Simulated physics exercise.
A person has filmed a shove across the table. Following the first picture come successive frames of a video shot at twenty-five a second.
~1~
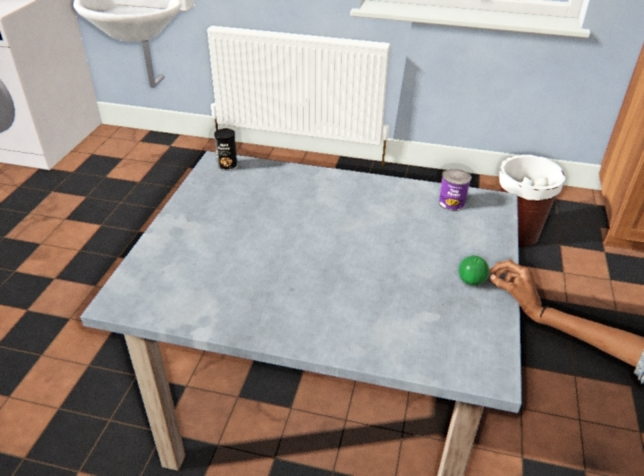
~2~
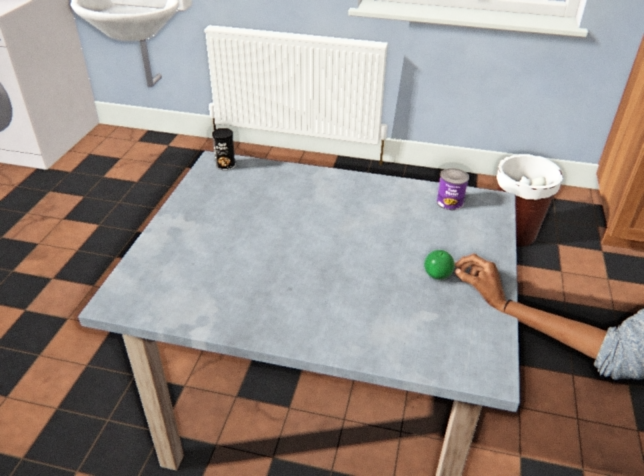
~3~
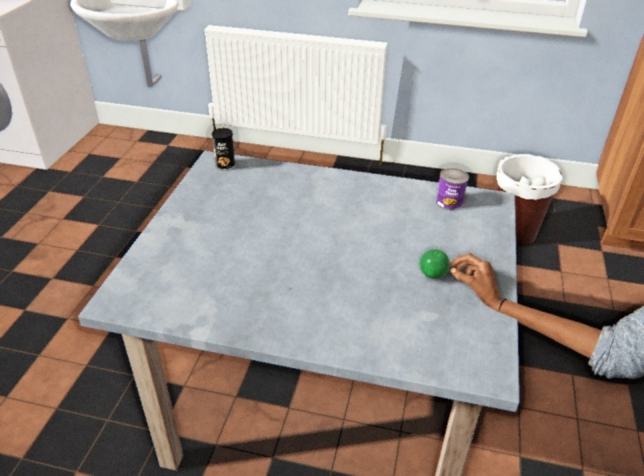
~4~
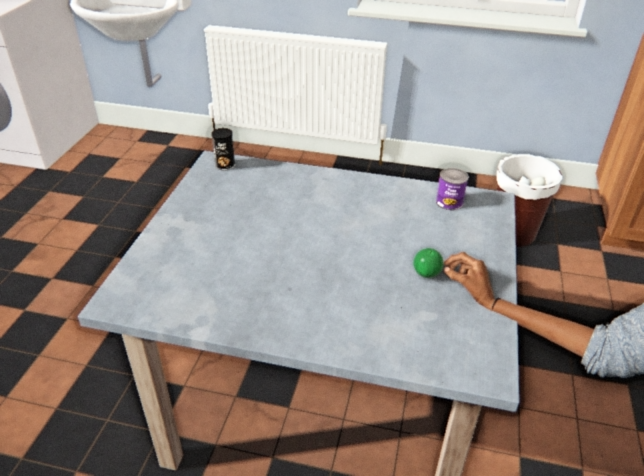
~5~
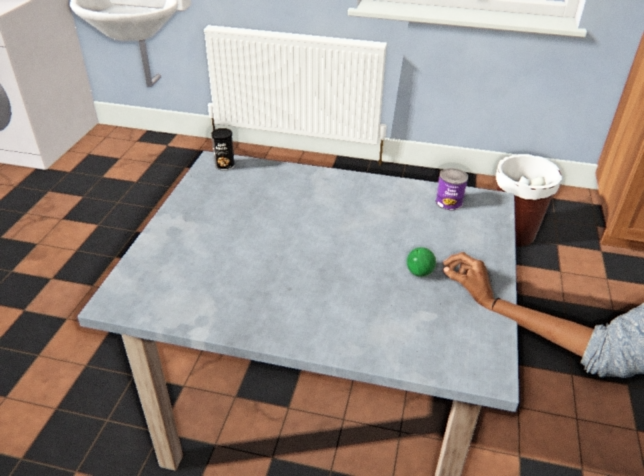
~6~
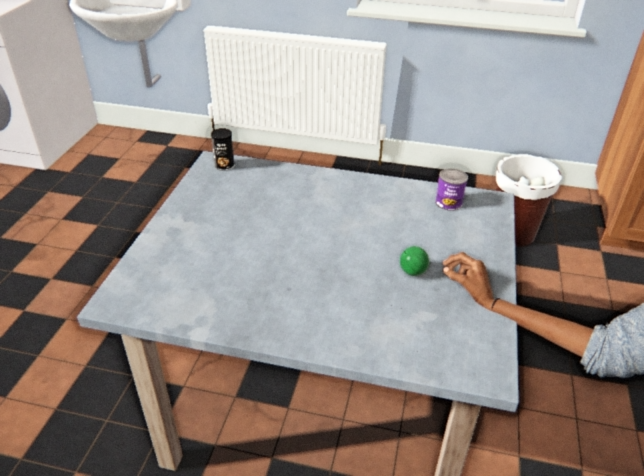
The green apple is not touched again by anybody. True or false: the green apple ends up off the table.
False.
Then, 0.30 s past the last view, green apple displaced well along near (371, 254).
Then, 0.70 s past the last view, green apple displaced well along near (331, 248).
Finally, moved from the start, green apple. Final places as the last picture's camera would see them, green apple near (303, 243).
